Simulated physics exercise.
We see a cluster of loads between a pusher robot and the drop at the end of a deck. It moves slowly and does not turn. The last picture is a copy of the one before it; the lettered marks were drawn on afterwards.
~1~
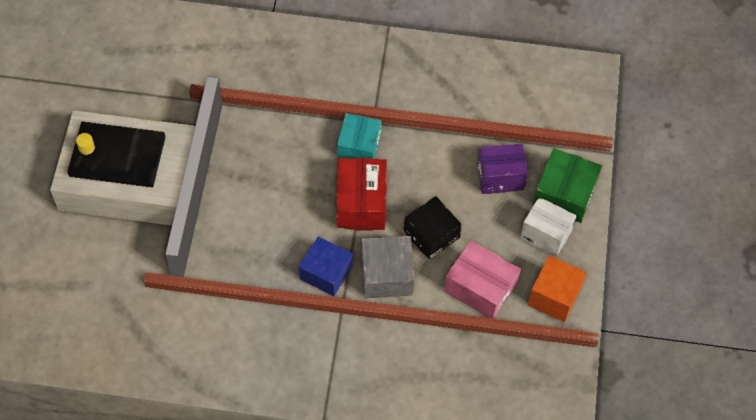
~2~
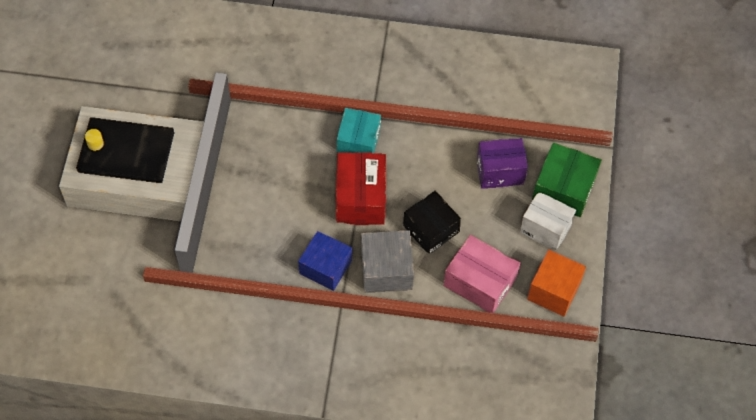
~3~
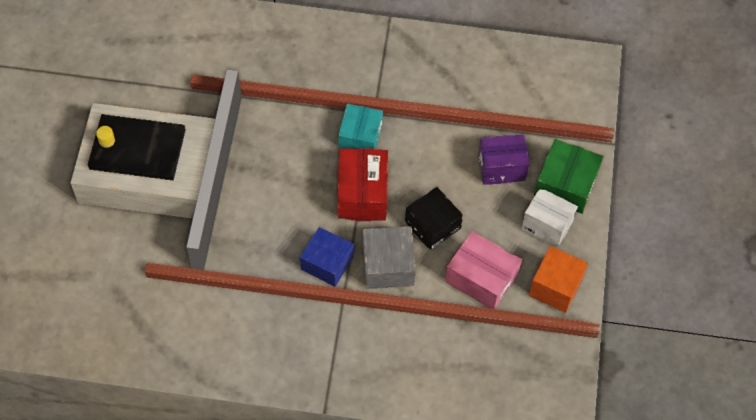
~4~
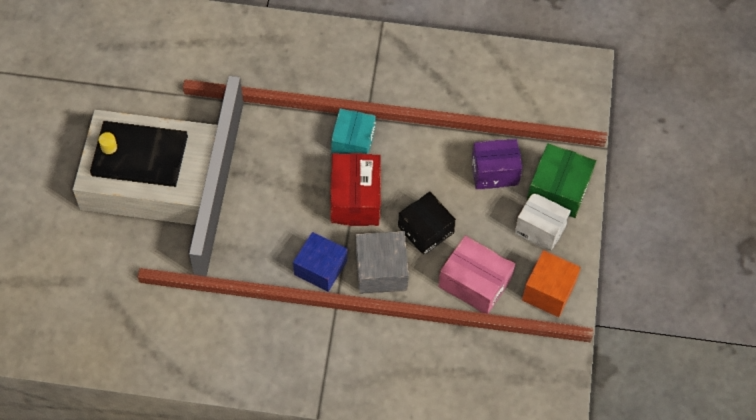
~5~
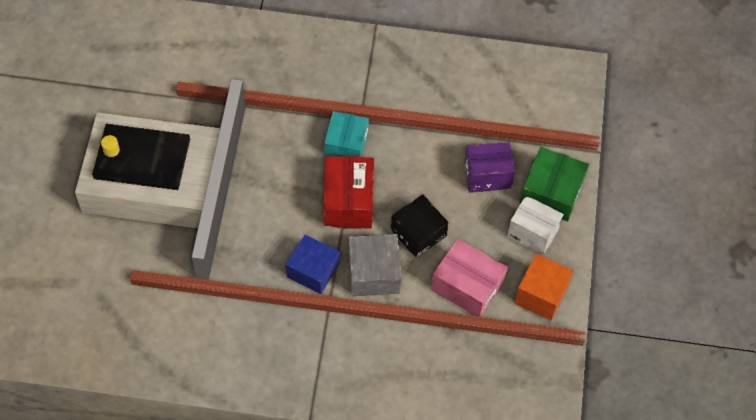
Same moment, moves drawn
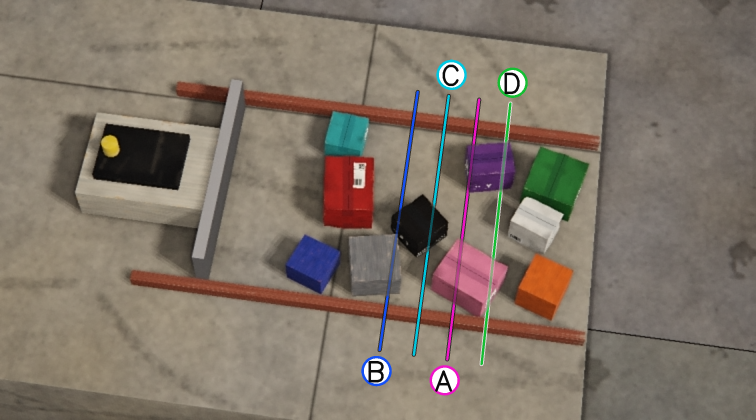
A pale boxy machine with a black top, a yellow knob and a wide grey blade sits at the left of a stained concrete slab, seen from above. Between two reddish rails lie turquoise, red, blue and grey boxes nearer it, black and pink ones beyond, and purple, green, white and orange at right. The machine creeps right without touching them, while the camera drifts slightly.
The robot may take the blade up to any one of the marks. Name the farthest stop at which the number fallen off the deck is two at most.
It should halt at A.
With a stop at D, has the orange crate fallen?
Yes.
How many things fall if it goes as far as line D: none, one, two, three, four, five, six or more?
In all, four.
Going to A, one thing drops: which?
It is the orange crate.
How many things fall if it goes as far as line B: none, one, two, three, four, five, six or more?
By then, none.
On the marked copy, A at (464, 223); B at (400, 215); C at (432, 219); D at (497, 228).
Taking A. A third of the way, robot (236, 168); blue crate (323, 263); green parcel (554, 184).
Two thirds of the way, robot (322, 180); orange crate (558, 288); pink parcel (509, 276).
When it is over, robot (391, 189); orange crate over the edge; green parcel (588, 186); one fallen.
As for the rest, B is within the limit but short; C is within the limit but short; D drops four.
